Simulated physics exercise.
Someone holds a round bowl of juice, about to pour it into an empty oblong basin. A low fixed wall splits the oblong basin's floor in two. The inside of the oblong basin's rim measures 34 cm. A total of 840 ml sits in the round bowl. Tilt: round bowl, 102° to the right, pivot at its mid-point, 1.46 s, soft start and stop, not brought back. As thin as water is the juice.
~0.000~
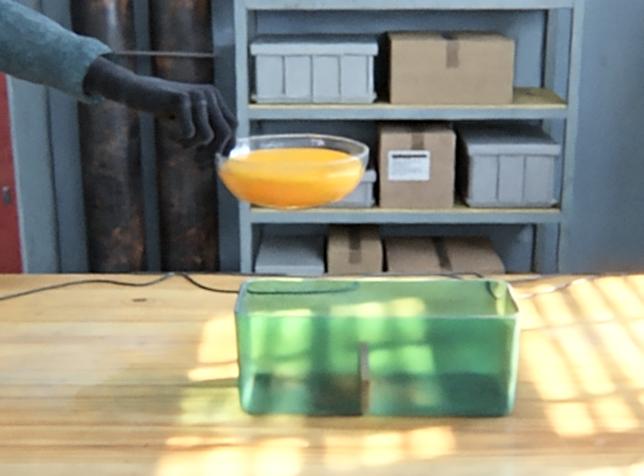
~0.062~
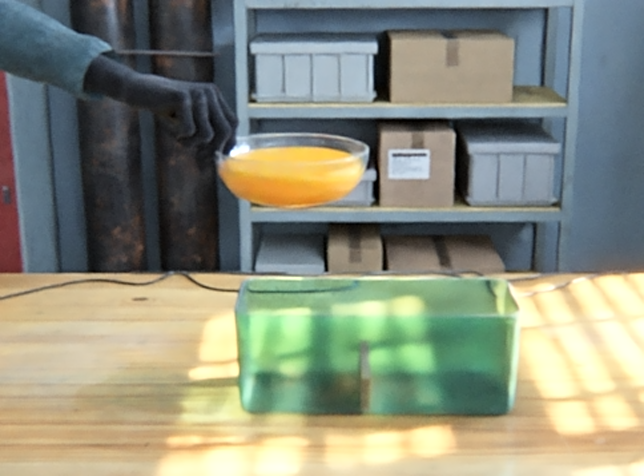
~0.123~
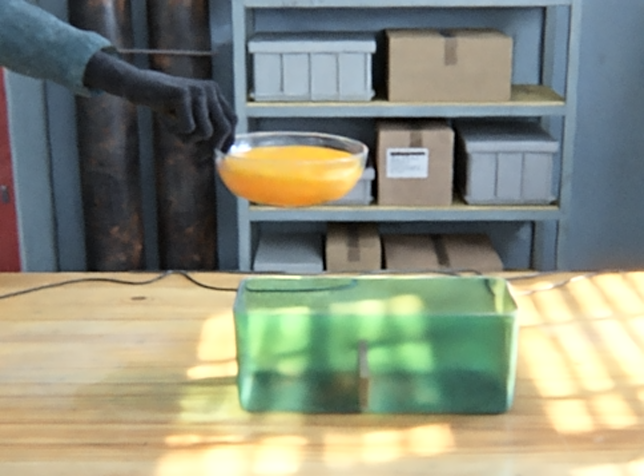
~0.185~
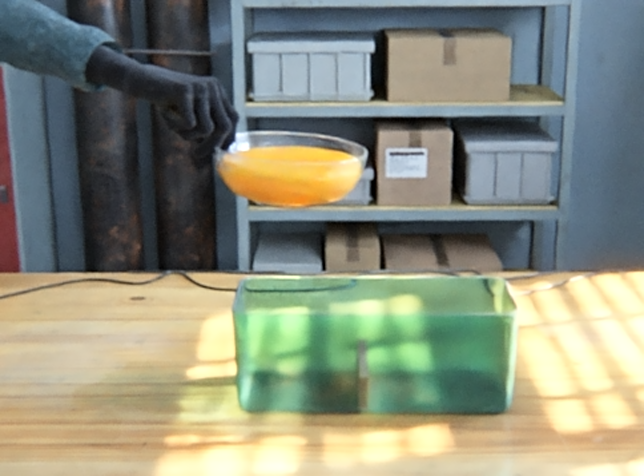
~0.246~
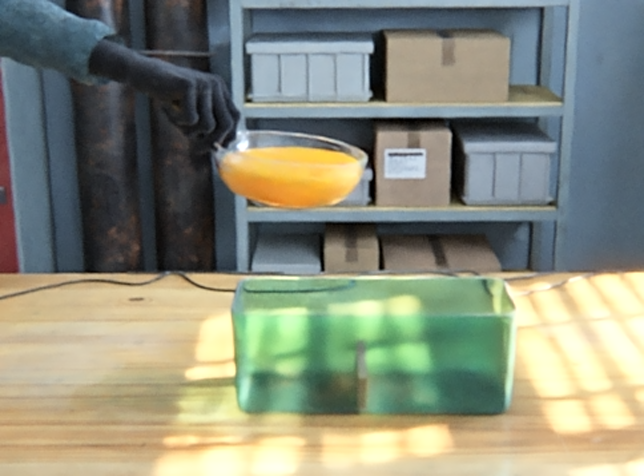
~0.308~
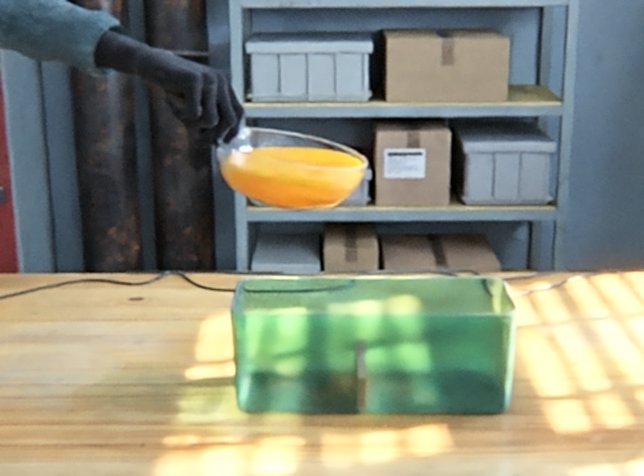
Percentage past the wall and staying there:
86 percent.
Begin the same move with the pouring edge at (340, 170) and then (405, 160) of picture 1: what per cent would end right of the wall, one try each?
Roughly 70 per cent the first time and 95 per cent the second.
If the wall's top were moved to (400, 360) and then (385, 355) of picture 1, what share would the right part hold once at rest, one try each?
One try each: Around 65 percent and then around 80 percent.
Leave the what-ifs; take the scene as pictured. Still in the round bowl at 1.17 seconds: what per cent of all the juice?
Around 2 in a hundred is still there.
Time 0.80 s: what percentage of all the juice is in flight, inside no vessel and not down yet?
Around 36 percent.
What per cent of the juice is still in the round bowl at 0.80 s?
I'd put it near 38 percent.
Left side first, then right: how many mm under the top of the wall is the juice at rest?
Left 38 mm, right 10 mm.
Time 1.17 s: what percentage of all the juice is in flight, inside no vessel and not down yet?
Estimate: Around 4 per cent.
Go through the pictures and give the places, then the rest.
The first picture shows tilt 0°; pouring edge (367, 151); surface from (220, 162) to (364, 162); the oblong basin's rim runs from (239, 298) to (514, 299); the wall's top is at (365, 360).
The second picture shows tilt 0°; pouring edge (367, 150); surface from (220, 161) to (363, 161).
The third picture shows tilt 2°; pouring edge (366, 151); surface from (219, 159) to (362, 161).
The fourth picture shows tilt 4°; pouring edge (366, 154); surface from (219, 159) to (362, 162).
The fifth picture shows tilt 7°; pouring edge (365, 158); surface from (219, 159) to (361, 163).
The sixth picture shows tilt 11°; pouring edge (366, 163); surface from (221, 159) to (364, 163).
Then, 0.80 s in, the tilt is 59° and 37 per cent is still to pour, 0 is left of the wall and 26 right of it.
Then, 1.17 s in, the tilt is 92° and 2 per cent is still to pour, 8 is left of the wall and 85 right of it.
Then, 1.55 s in, the tilt is 102° and 0 per cent is still to pour, 12 is left of the wall and 87 right of it.
Then, 1.96 s in, the tilt is 102° and 0 per cent is still to pour, 13 is left of the wall and 86 right of it.
Finally, 13 per cent lies left of the wall, 86 right of it and 1 outside.
